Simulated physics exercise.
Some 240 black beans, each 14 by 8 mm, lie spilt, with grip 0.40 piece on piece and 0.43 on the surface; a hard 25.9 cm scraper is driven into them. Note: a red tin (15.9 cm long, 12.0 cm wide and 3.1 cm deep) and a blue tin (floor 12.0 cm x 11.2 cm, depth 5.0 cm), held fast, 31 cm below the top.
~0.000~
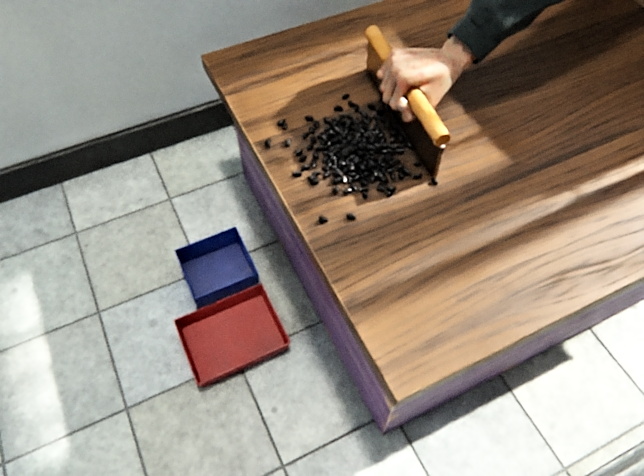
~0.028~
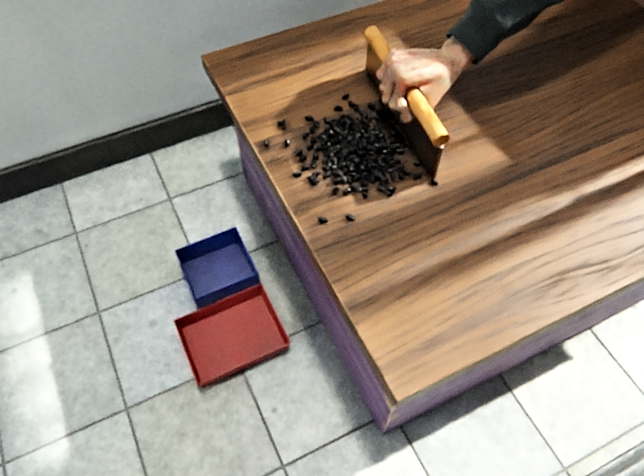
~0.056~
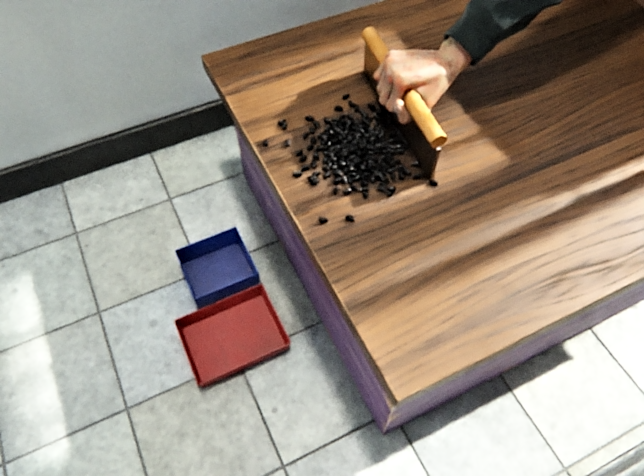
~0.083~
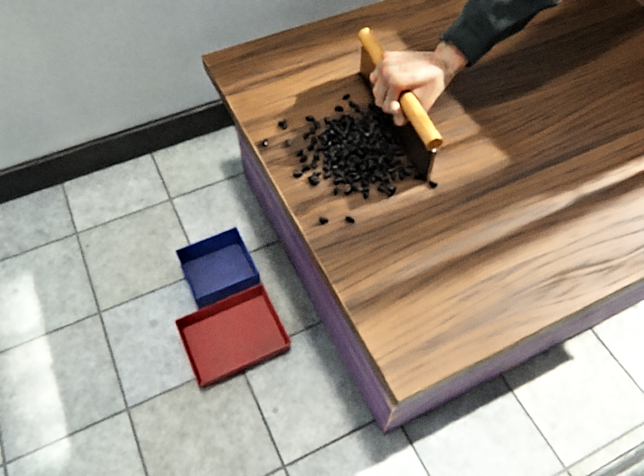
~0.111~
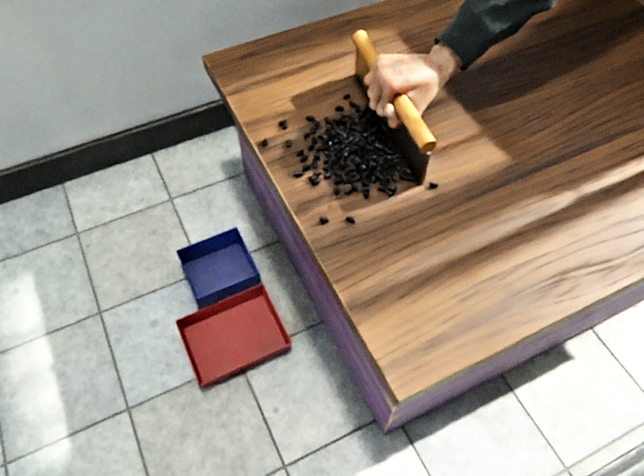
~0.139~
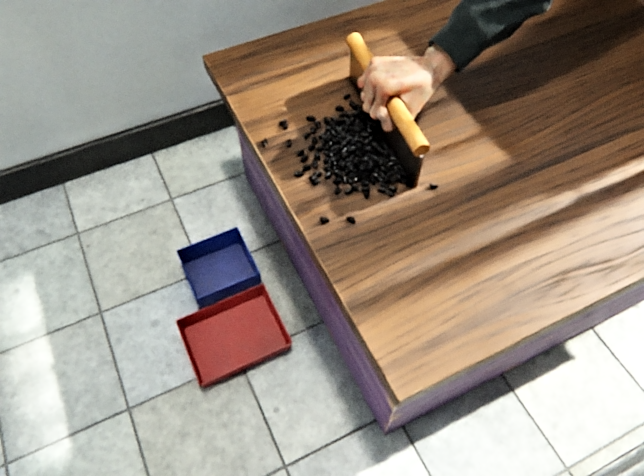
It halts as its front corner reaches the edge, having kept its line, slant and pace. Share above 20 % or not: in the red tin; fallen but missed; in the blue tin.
Red tin: Above; missed: Not above; blue tin: Above.
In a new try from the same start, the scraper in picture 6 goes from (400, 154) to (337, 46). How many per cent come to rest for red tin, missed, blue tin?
In the red tin 15 per cent, missed 25 per cent, in the blue tin 45 per cent.
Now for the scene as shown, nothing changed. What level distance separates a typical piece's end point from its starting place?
About 26 cm.
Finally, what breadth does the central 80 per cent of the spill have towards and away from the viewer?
I'd put it at close to 20 cm, front to back.
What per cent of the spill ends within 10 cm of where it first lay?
Some 0 per cent.
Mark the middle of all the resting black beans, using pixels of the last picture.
In the final view, the middle lies around (238, 312).
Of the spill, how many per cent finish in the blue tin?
Estimated share: Close to 30 %.
Then, at 0.37 s, scraper 13 cm from its start, spill 19 cm wide; still on top 100 %.
After 0.61 s, scraper 21 cm from its start, spill 21 cm wide; off the edge, not caught 70 %, still on top 25 %.
Then, at 0.81 s, scraper 21 cm from its start, spill 23 cm wide; red tin 50 %, blue tin 30 %, off the edge, not caught 15 %, still on top 5 %.
In the end, at 1.8 s, red tin 50 %, blue tin 30 %, fallen but missed 15 %, still on top 5 %.
